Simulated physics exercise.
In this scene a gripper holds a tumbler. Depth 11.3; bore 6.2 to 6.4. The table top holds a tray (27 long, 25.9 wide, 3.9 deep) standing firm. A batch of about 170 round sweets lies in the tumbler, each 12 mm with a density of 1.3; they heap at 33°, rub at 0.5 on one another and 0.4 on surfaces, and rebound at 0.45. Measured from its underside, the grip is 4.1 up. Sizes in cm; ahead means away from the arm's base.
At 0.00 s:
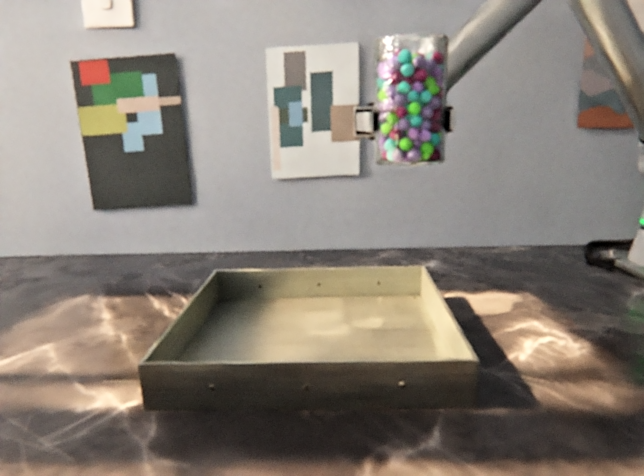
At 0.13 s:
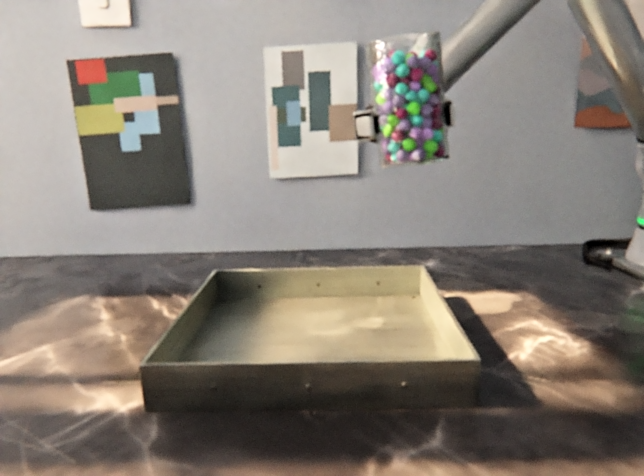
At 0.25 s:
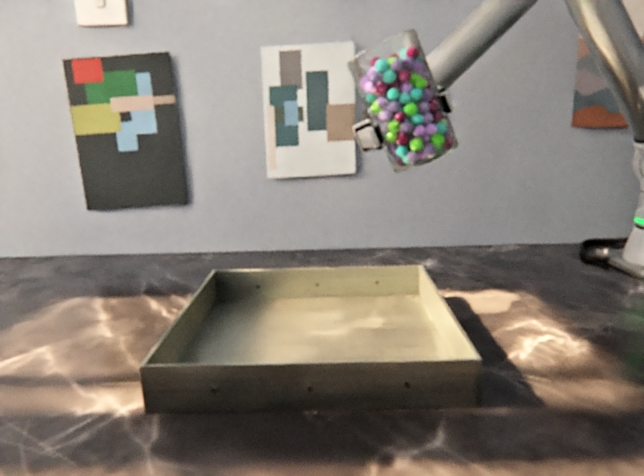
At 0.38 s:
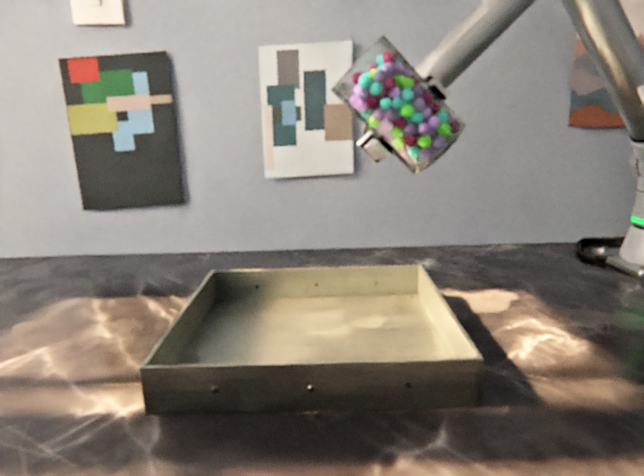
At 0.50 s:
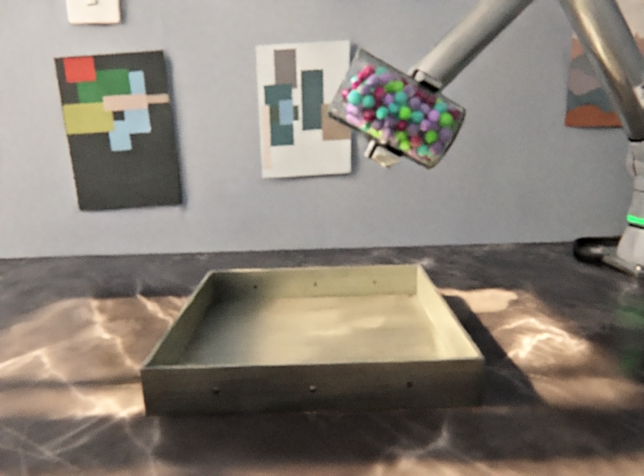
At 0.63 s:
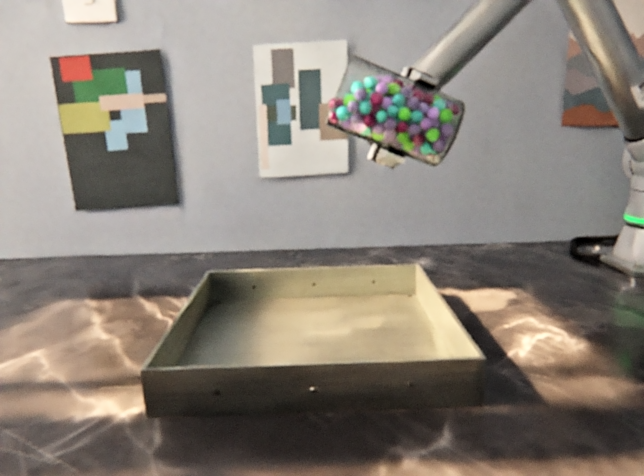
At first, a robotic gripper holds an upright clear tumbler packed with colourful round sweets above and to the right of an empty tray on a dark tabletop. The gripper then tilts the tumbler steadily to the left, and the sweets shift toward its rim as it leans well over, still above the tray.
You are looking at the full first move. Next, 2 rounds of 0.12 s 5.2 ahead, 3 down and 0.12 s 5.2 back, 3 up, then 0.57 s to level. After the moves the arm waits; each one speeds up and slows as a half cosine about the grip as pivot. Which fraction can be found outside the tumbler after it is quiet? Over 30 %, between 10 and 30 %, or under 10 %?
Between 10 and 30 %.
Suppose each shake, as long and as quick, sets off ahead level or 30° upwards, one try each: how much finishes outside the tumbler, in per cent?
First try some 45 %, second try some 70 %.
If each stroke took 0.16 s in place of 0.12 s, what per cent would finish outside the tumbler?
In that case around 10 per cent.
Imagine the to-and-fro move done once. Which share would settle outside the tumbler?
My guess is near 15 per cent.
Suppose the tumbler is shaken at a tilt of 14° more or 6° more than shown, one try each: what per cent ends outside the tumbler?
45 and 30 %.
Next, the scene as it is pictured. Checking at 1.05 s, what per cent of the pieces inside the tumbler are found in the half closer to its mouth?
About 50 per cent.
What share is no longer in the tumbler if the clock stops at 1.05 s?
Roughly 15 percent up to then.
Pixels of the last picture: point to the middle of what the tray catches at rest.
Roughly at (260, 339) in the last picture.
After 1.05 s, tilted 67° forward, highest piece 24 above the table; 148 in the tumbler, 19 in the tray, 1 on the table or floor, 4 in flight or on a rim.
After 1.47 s, tilted 20° forward, highest piece 28 above the table; 138 in the tumbler, 31 in the tray, 3 on the table or floor.
After 1.88 s, level, highest piece 29 above the table; 138 in the tumbler, 31 in the tray, 3 on the table or floor.
After 2.93 s, level, highest piece 29 above the table; 138 in the tumbler, 31 in the tray, 3 on the table or floor.
At rest, 138 in the tumbler, 31 in the tray, 3 on the table or floor. That is 20 % outside the tumbler.
